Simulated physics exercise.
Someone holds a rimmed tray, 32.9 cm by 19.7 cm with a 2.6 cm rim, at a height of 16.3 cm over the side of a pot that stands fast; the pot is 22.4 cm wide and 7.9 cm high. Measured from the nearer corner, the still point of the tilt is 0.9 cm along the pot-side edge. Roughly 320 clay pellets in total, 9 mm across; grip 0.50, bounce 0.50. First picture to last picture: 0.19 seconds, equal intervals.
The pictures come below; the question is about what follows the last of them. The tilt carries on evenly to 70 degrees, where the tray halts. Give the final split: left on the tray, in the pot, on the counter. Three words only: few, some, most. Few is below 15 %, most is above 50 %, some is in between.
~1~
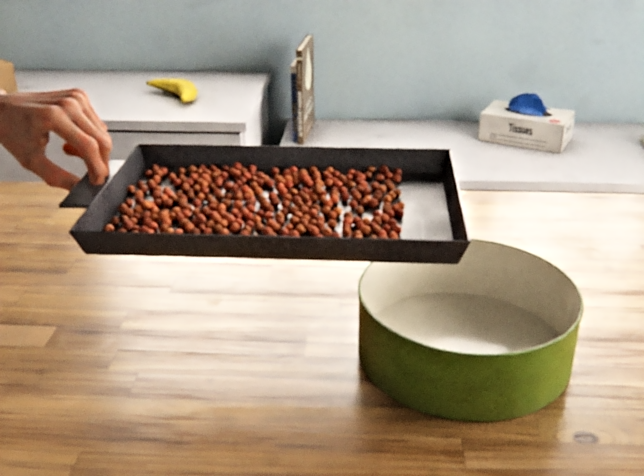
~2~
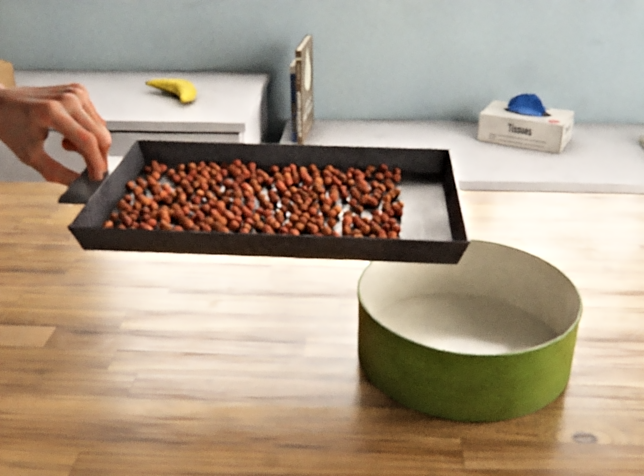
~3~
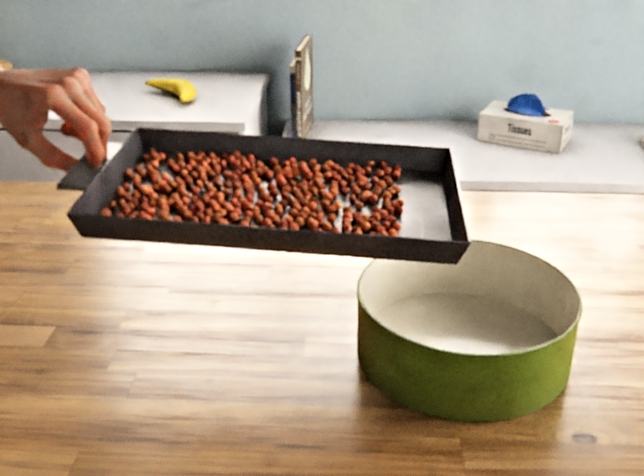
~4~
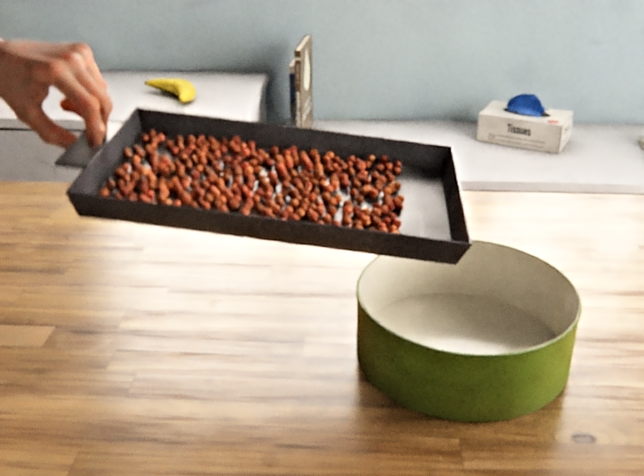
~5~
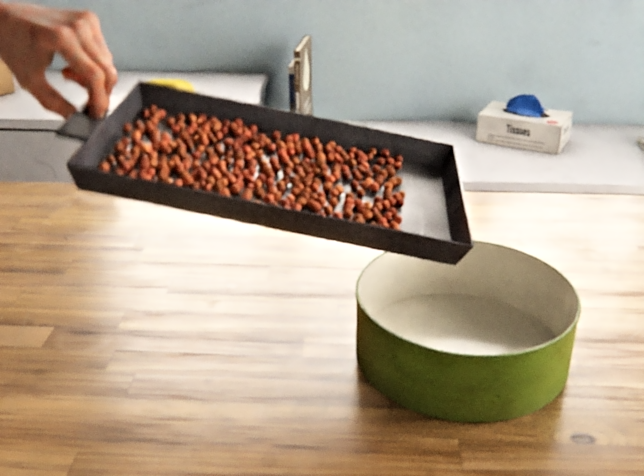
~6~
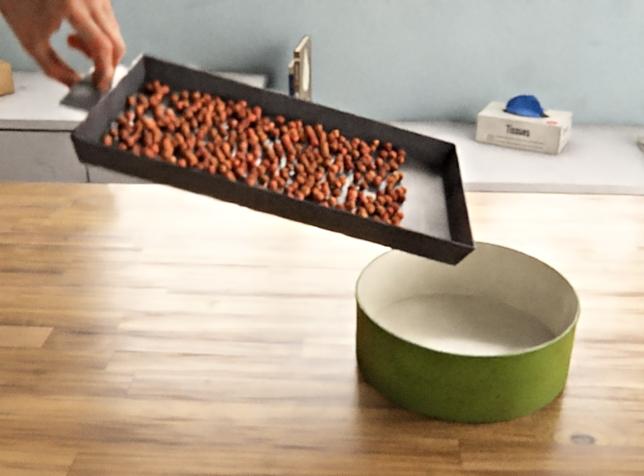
Tray - some, pot - some, counter - some.
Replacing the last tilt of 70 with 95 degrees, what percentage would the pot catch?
Estimate: Roughly 55 percent.
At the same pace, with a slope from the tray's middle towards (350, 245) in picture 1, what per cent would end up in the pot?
0 %.
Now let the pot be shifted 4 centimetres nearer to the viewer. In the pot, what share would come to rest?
Then roughly 40 percent would land in it.
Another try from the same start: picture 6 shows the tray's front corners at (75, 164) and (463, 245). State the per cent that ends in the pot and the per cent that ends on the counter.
Split: Pot = 0, counter = 75.
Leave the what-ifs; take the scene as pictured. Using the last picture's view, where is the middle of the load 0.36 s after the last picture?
Somewhere about (434, 163) in the last view.
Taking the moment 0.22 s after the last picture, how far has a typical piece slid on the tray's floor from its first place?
About 3 cm.
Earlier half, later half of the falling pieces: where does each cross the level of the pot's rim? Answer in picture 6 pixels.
The first half passes near (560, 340) and the second half near (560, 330).
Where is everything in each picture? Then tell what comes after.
In the first picture, tray tilt 0 degrees, front corners at (81, 227) and (460, 237); middle of the pieces at (265, 205); pot at (469, 289).
In the second picture, tray tilt 1 degrees, front corners at (80, 223) and (459, 237); middle of the pieces at (264, 203).
In the third picture, tray tilt 3 degrees, front corners at (79, 210) and (460, 237), lowest corner right front; middle of the pieces at (264, 196).
In the fourth picture, tray tilt 7 degrees, front corners at (78, 189) and (461, 238), lowest corner right front; middle of the pieces at (265, 184).
In the fifth picture, tray tilt 12 degrees, front corners at (79, 162) and (463, 239), lowest corner right front; middle of the pieces at (266, 170).
In the sixth picture, tray tilt 16 degrees, front corners at (83, 134) and (465, 241), lowest corner right front; middle of the pieces at (270, 156); pot at (466, 290).
Then, 0.22 s after the last picture, tilt 44 degrees; the tray holds 100 %, the pot 0 %.
Then, 0.36 s after the last picture, tilt 62 degrees; the tray holds 100 %, the pot 0 %.
Then, 0.63 s after the last picture, tilt 70 degrees; the tray holds 40 %, the pot 20 %.
In the end, tray 35 %, pot 30 %, counter 35 %.
